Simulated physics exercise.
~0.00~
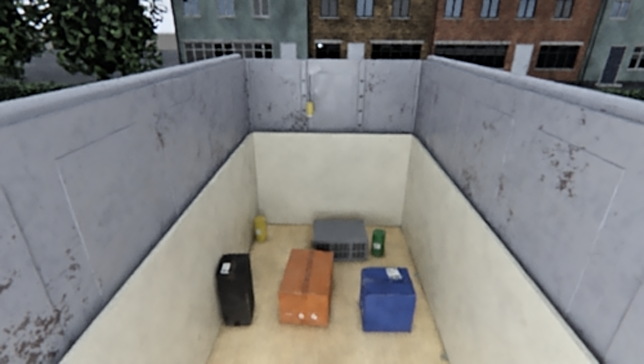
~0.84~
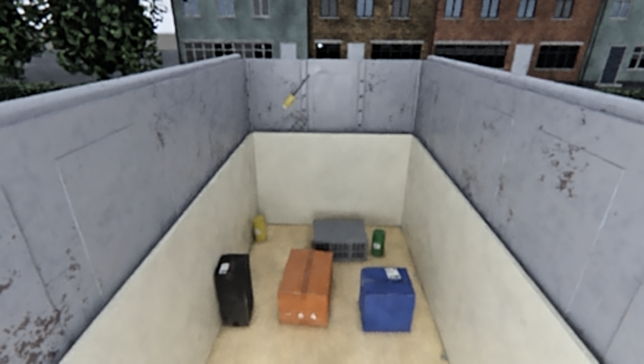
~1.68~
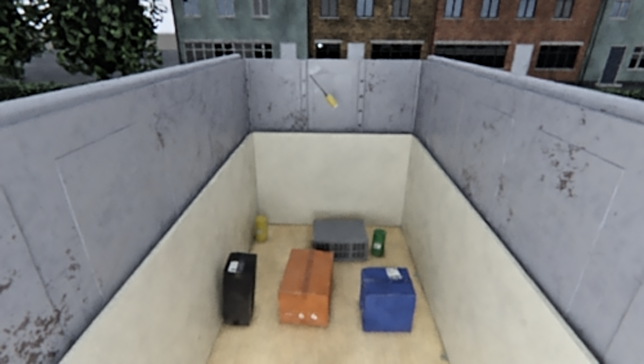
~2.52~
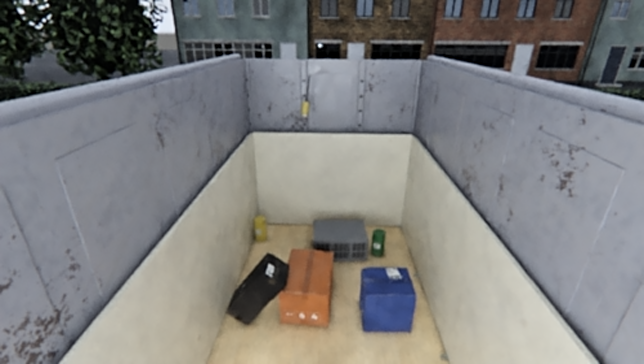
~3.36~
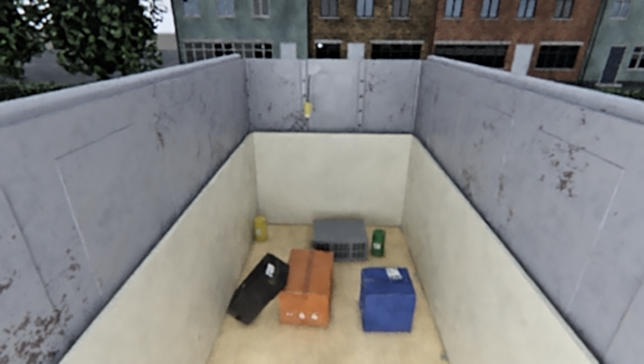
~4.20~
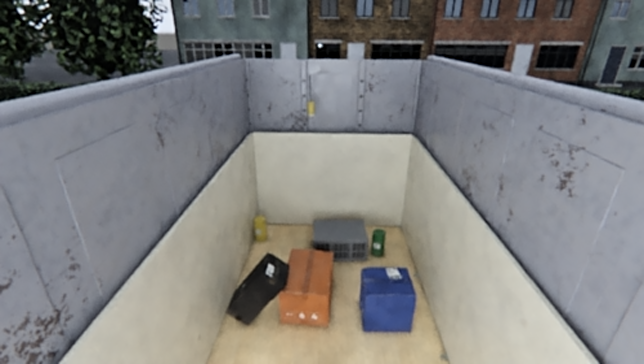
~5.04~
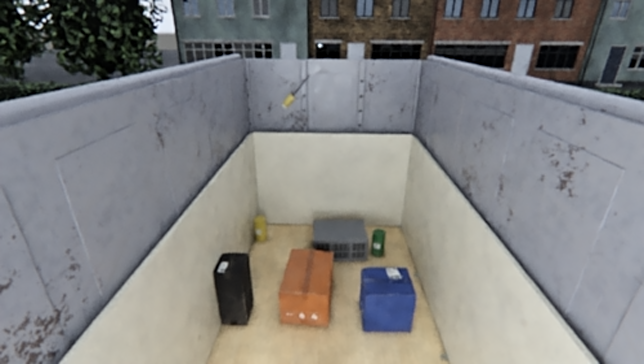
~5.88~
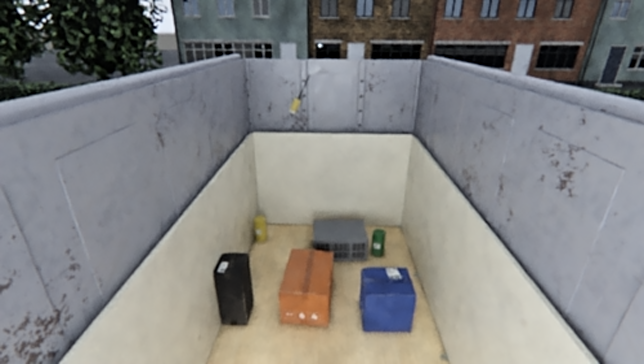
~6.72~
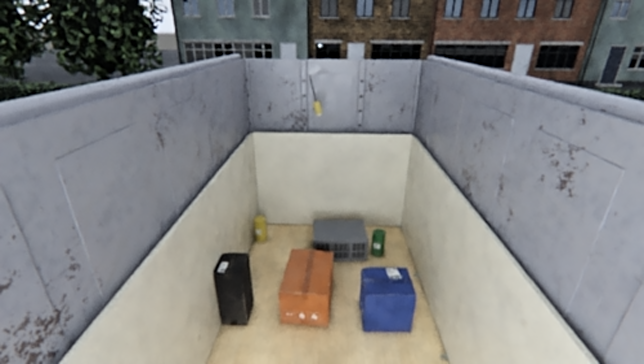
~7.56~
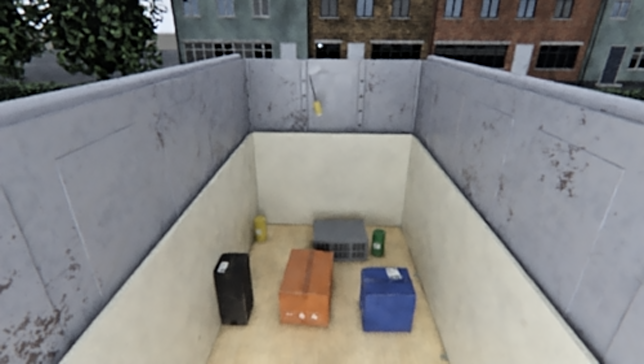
The black box tips right against the orange box, then swings back upright beneath a swaying lamp.
